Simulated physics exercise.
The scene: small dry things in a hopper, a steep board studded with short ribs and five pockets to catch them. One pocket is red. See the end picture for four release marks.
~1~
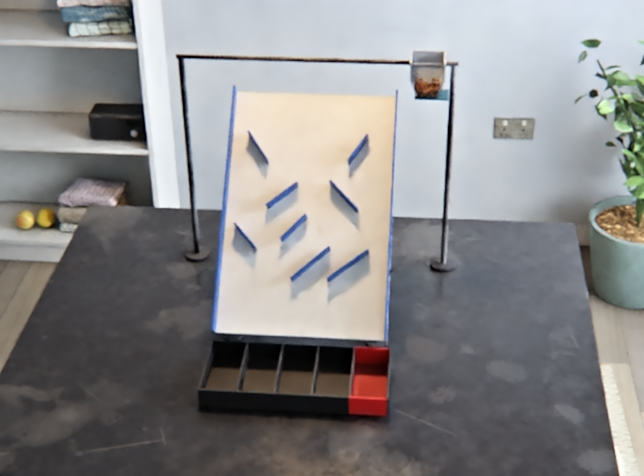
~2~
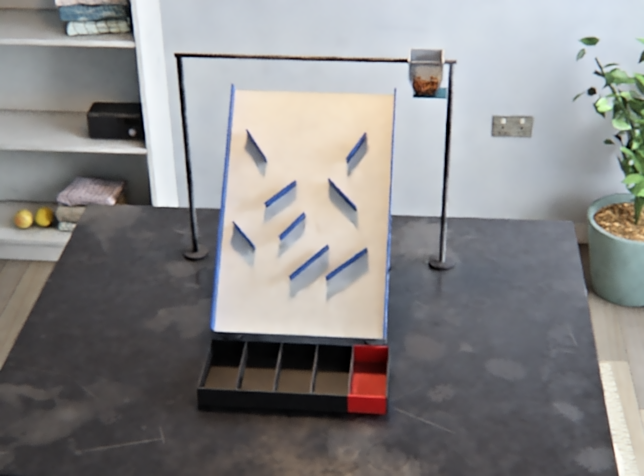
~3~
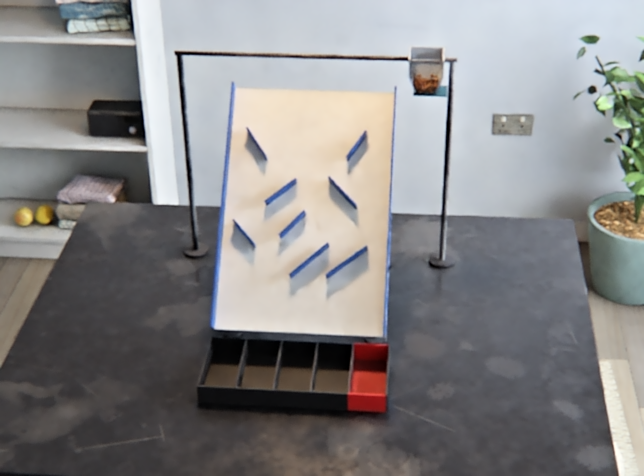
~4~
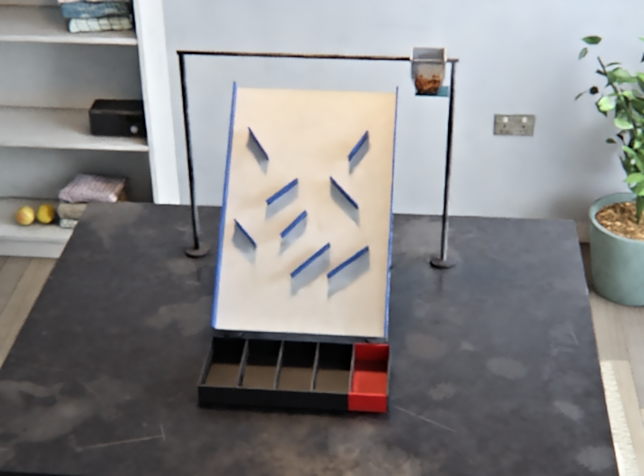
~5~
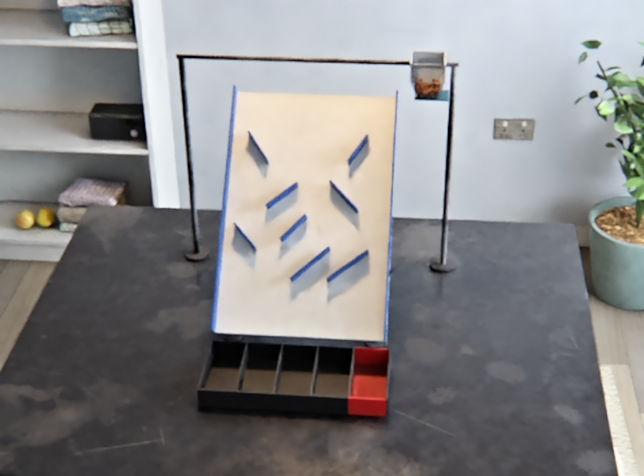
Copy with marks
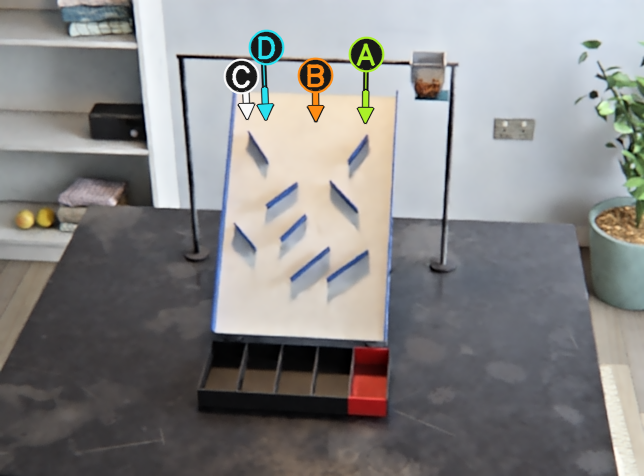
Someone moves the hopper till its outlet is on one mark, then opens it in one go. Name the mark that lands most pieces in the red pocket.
The best mark is A.
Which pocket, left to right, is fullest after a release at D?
It is the third one.
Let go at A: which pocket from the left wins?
It is the fifth one.
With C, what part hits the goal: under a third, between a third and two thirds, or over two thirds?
It is under a third.
On the marked copy, mark A meets the board at (365, 117); mark B meets the board at (315, 115); mark C meets the board at (246, 113); mark D meets the board at (265, 114).
With A, roughly half in the red pocket, roughly a quarter in other pockets, roughly a quarter outside the box.
With B, about a tenth in the red pocket, the larger part in other pockets, just a few outside the box.
With C, not one piece in the red pocket, the larger part in other pockets, roughly a quarter outside the box.
With D, not one piece in the red pocket, almost all in other pockets, about a tenth outside the box.
